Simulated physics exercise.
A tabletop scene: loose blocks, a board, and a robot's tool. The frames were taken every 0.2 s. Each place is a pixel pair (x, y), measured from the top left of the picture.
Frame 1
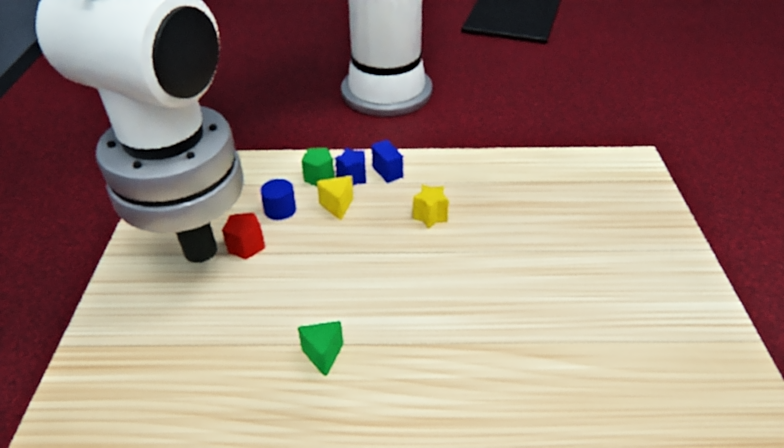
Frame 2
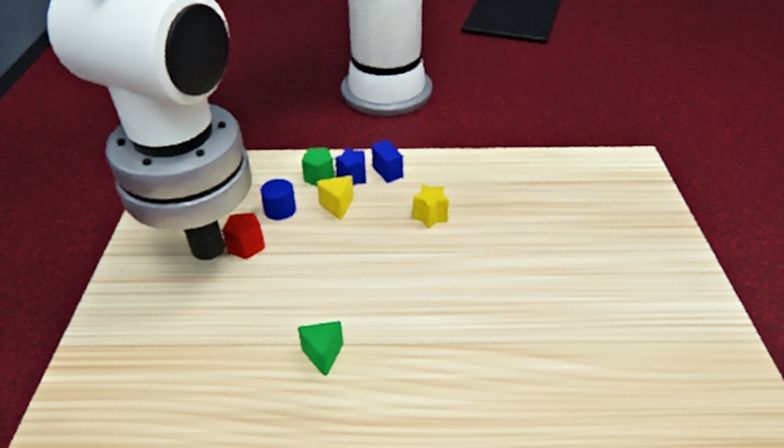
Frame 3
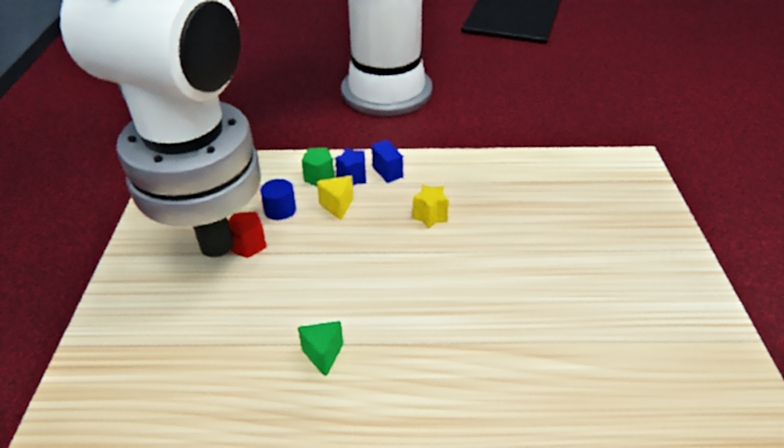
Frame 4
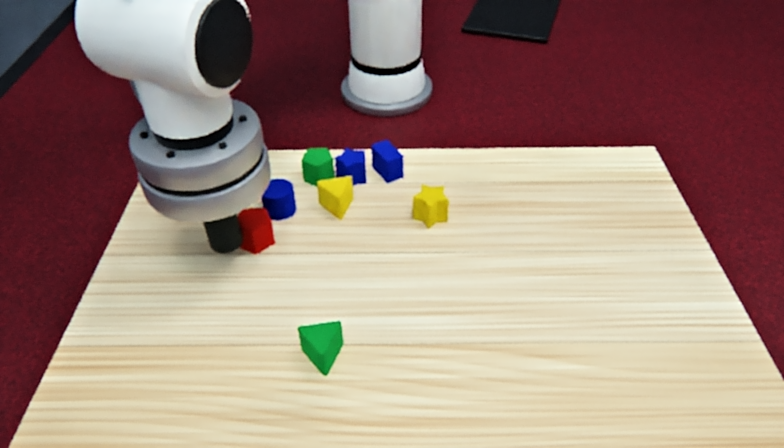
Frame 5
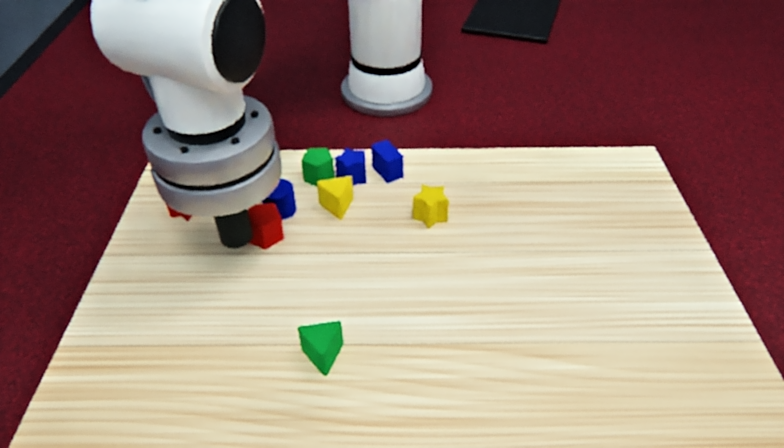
The clip opens on a robot arm's dark tool tip beside a red block on a pale wooden tabletop, with blue, green and yellow blocks nearby. The arm moves slightly right, meets the red block and nudges it a short way right and slightly toward the back, near the blue cylinder.
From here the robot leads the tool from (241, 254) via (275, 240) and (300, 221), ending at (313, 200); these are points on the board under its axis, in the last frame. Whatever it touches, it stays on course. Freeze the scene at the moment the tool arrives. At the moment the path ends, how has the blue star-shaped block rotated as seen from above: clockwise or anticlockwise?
I'd predict that, seen from above, the blue star-shaped block rotates counter-clockwise.
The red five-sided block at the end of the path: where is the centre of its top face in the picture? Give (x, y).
The middle of the upper face of the red five-sided block will lie at about (338, 168) in the picture.
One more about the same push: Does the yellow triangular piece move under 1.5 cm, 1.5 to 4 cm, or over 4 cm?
Between 1.5 and 4 cm.
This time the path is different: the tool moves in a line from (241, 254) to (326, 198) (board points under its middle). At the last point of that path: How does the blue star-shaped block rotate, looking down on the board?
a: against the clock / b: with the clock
It's a.
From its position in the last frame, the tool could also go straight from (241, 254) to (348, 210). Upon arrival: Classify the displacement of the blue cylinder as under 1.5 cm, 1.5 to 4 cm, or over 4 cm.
1.5-4 cm.
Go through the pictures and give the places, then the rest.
The first frame shows tool tip (201, 252); block tops, red five-sided block (241, 223); blue cylinder (276, 188); yellow triangular piece (336, 185); blue star-shaped block (351, 156).
The second frame shows tool (209, 249); blocks unchanged.
The third frame shows tool (217, 246); red five-sided block (243, 222).
The fourth frame shows tool (227, 242); red five-sided block (252, 218).
The fifth frame shows tool (237, 238); red five-sided block (262, 214); blue cylinder (276, 188); yellow triangular piece (336, 185); blue star-shaped block (351, 156).
What follows on the original path. One third of the way, tool (273, 224); red five-sided block (296, 201); blue cylinder (285, 181).
Two thirds of the way, tool (298, 205); red five-sided block (321, 184); blue cylinder (289, 175); yellow triangular piece (348, 179), turned 25° clockwise.
At the end, tool (311, 184); red five-sided block (338, 168), turned 40° clockwise; blue cylinder (288, 166); yellow triangular piece (361, 175), turned 55° clockwise; blue star-shaped block (356, 153), turned 25° anticlockwise.
